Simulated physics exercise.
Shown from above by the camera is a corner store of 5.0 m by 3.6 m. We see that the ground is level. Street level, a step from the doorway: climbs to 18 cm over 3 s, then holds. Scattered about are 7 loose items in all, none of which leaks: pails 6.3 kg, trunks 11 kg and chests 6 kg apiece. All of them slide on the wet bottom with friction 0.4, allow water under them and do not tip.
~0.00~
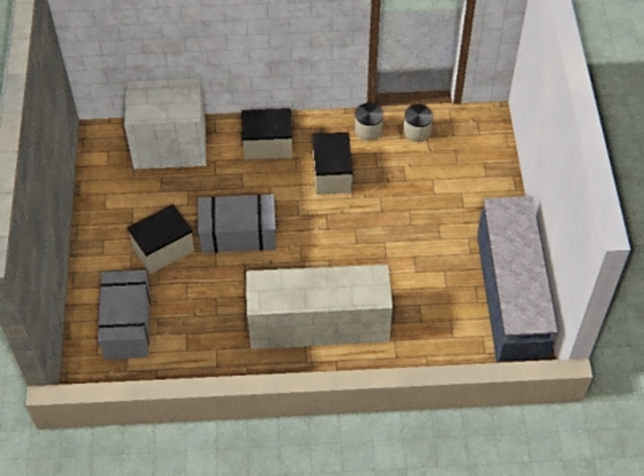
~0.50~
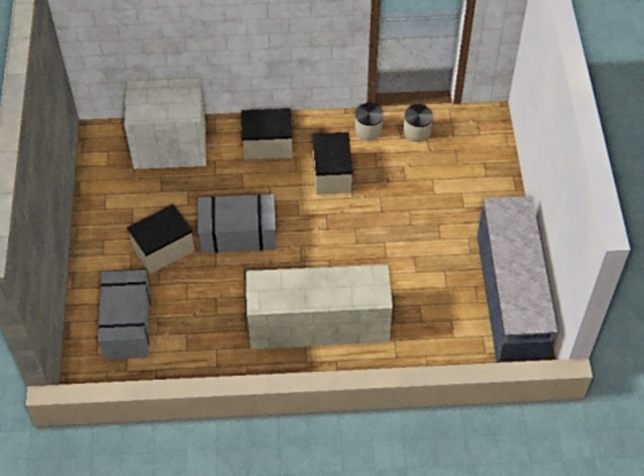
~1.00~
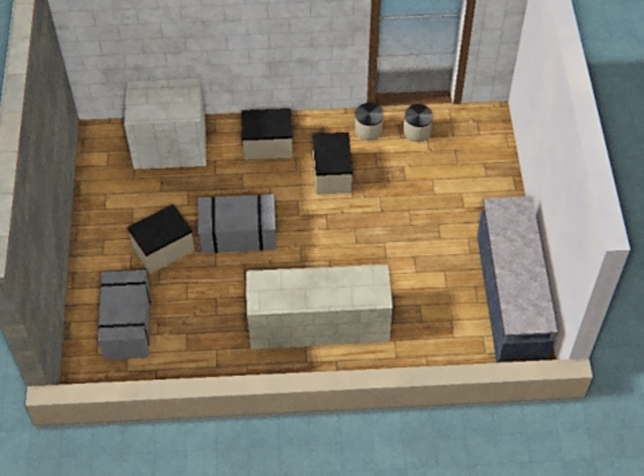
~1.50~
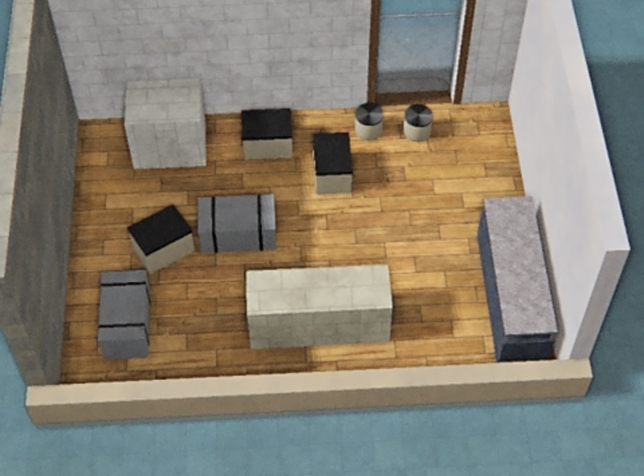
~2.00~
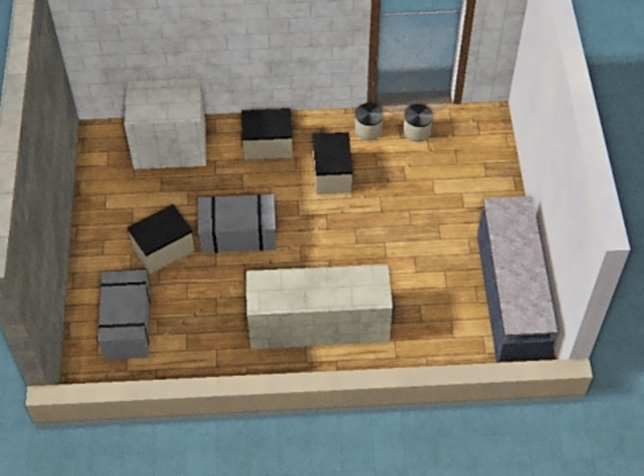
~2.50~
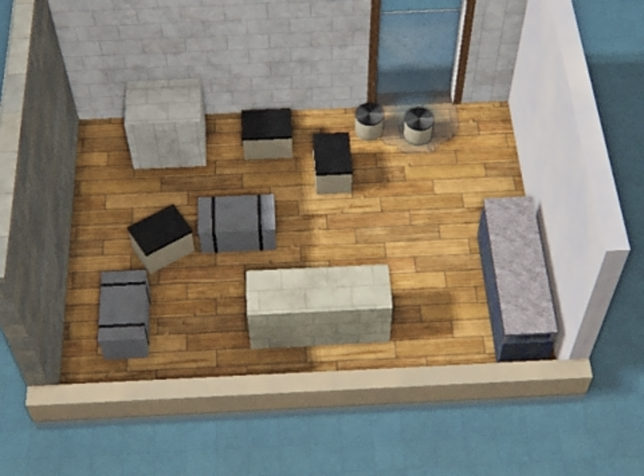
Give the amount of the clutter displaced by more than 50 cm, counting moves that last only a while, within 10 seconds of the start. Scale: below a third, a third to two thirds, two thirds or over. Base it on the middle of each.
Lowest band: Under a third.
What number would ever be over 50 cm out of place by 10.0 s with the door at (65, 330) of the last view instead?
In that case the number is 4.
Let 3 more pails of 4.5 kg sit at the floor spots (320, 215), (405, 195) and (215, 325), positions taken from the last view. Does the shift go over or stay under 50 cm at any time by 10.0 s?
Inside the limit, then above the limit, then inside the limit.
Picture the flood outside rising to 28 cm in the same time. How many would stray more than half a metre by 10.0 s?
Result: 3.
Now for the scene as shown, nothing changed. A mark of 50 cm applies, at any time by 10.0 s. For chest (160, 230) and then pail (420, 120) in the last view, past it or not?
Result, in order: Stayed within / exceeded.
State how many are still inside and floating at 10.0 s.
Tally: 2 of them.
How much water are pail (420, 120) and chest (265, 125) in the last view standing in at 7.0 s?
I'd put it at 4 cm and 1 cm respectively.
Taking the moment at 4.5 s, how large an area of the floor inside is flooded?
About 6.0 m2.
After 3.5 s 1 of 7 are over 50 cm from their spots; 0 afloat.
After 4.5 s 1 of 7 are over 50 cm from their spots; 0 afloat.
After 7.0 s 1 of 7 are over 50 cm from their spots; 0 afloat.
After 10.0 s 1 of 7 are over 50 cm from their spots, and 1 have been at some point; 2 afloat.
